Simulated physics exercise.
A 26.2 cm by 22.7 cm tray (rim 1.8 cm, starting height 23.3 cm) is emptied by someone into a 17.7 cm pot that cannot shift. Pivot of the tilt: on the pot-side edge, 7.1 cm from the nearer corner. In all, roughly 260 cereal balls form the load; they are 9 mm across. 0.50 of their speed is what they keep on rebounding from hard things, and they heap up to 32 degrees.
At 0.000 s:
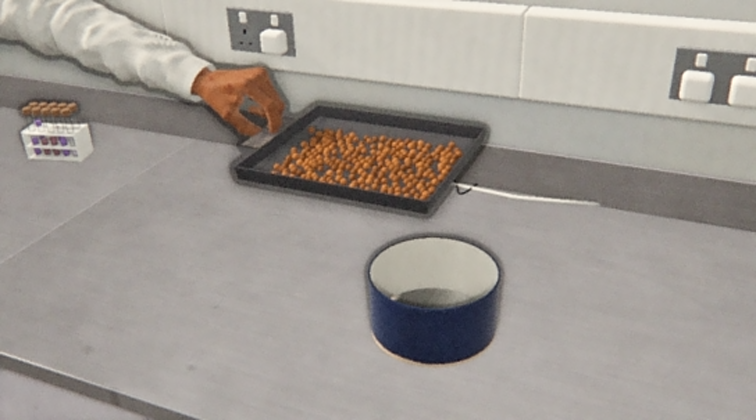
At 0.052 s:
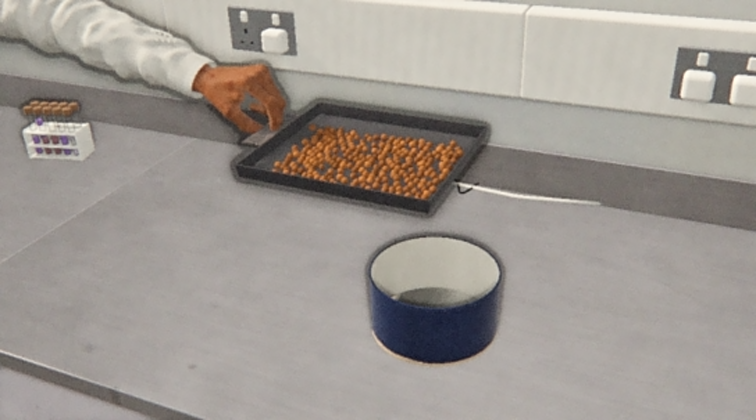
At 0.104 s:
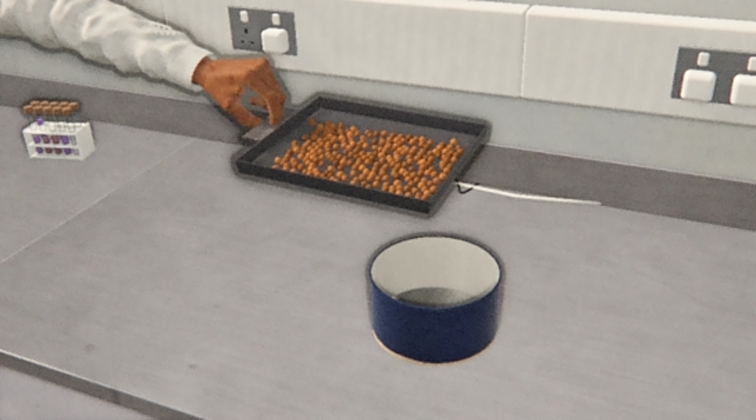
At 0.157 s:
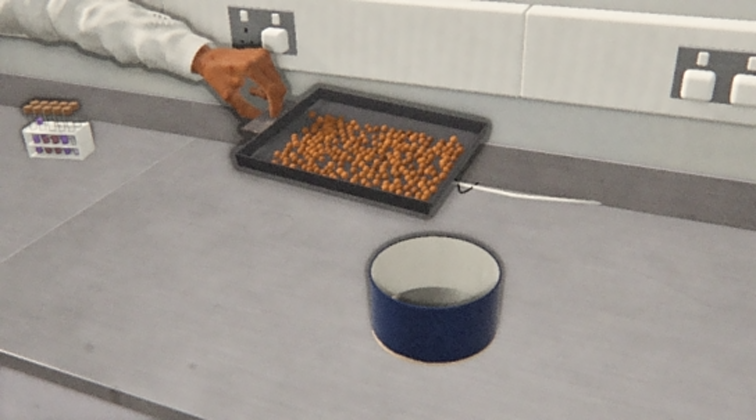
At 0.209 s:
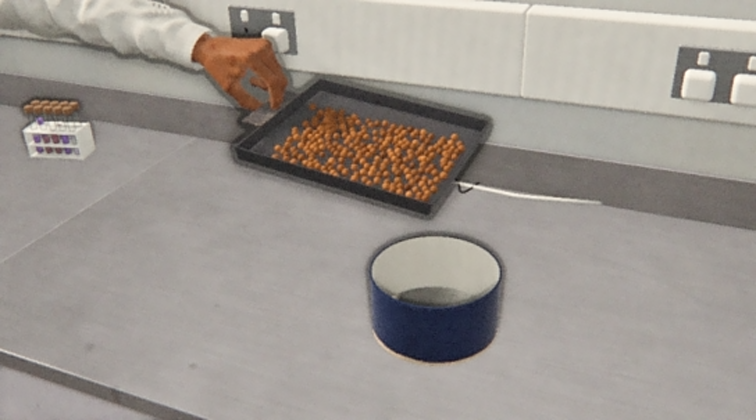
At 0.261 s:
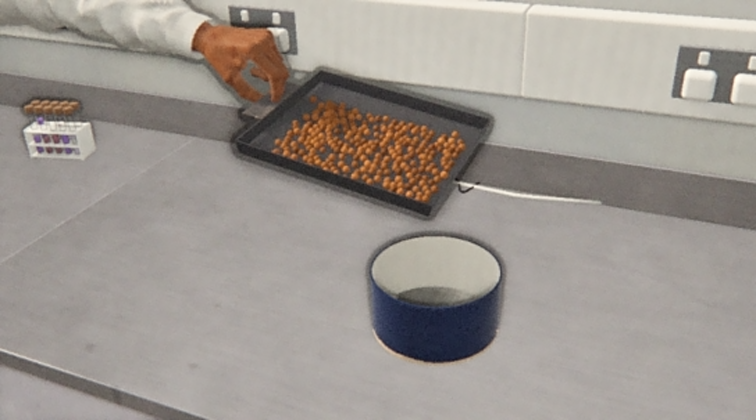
On a grey worktop, a hand in a pale sleeve grips a dark tray of small orange-brown balls behind a blue pot, then gradually raises its far left side, tilting it slightly while the balls shift a little.
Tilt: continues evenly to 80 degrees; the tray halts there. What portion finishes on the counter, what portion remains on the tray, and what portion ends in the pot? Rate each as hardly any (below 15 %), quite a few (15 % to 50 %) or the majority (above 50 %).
I would put it this way: Counter: Hardly any, tray: The majority, pot: Hardly any.
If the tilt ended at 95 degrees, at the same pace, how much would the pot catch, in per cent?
It would land at about 25 percent.
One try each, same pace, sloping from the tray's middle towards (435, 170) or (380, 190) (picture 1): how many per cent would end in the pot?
That would be close to 0 per cent and then close to 0 per cent.
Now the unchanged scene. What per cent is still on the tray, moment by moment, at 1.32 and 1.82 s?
In order, near 100 and near 100.
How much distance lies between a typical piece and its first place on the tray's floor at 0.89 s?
I'd say close to 5 centimetres.
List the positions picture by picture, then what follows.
The first frame shows tray tilt 0 degrees, front corners at (237, 166) and (427, 200); middle of the pieces at (363, 163); pot at (434, 270).
The second frame shows tray tilt 1 degrees, front corners at (238, 164) and (428, 199); middle of the pieces at (364, 161).
The third frame shows tray tilt 2 degrees, front corners at (238, 159) and (429, 200); middle of the pieces at (365, 158).
The fourth frame shows tray tilt 5 degrees, front corners at (238, 153) and (429, 201), lowest corner right front; middle of the pieces at (365, 154).
The fifth frame shows tray tilt 8 degrees, front corners at (238, 146) and (430, 202), lowest corner right front; middle of the pieces at (365, 151).
The sixth frame shows tray tilt 10 degrees, front corners at (238, 140) and (431, 204), lowest corner right front; middle of the pieces at (366, 147); pot at (436, 269). Its pace works out near 50 degrees a second.
After 0.89 s, tilt 43 degrees; the tray holds 100 %, the pot 0 %.
Then, at 1.32 s, tilt 65 degrees; the tray holds 100 %, the pot 0 %.
After 1.82 s, tilt 80 degrees; the tray holds 100 %, the pot 0 %.
By 2.7 s all is still; counter 0 %, tray 100 %, pot 0 %.
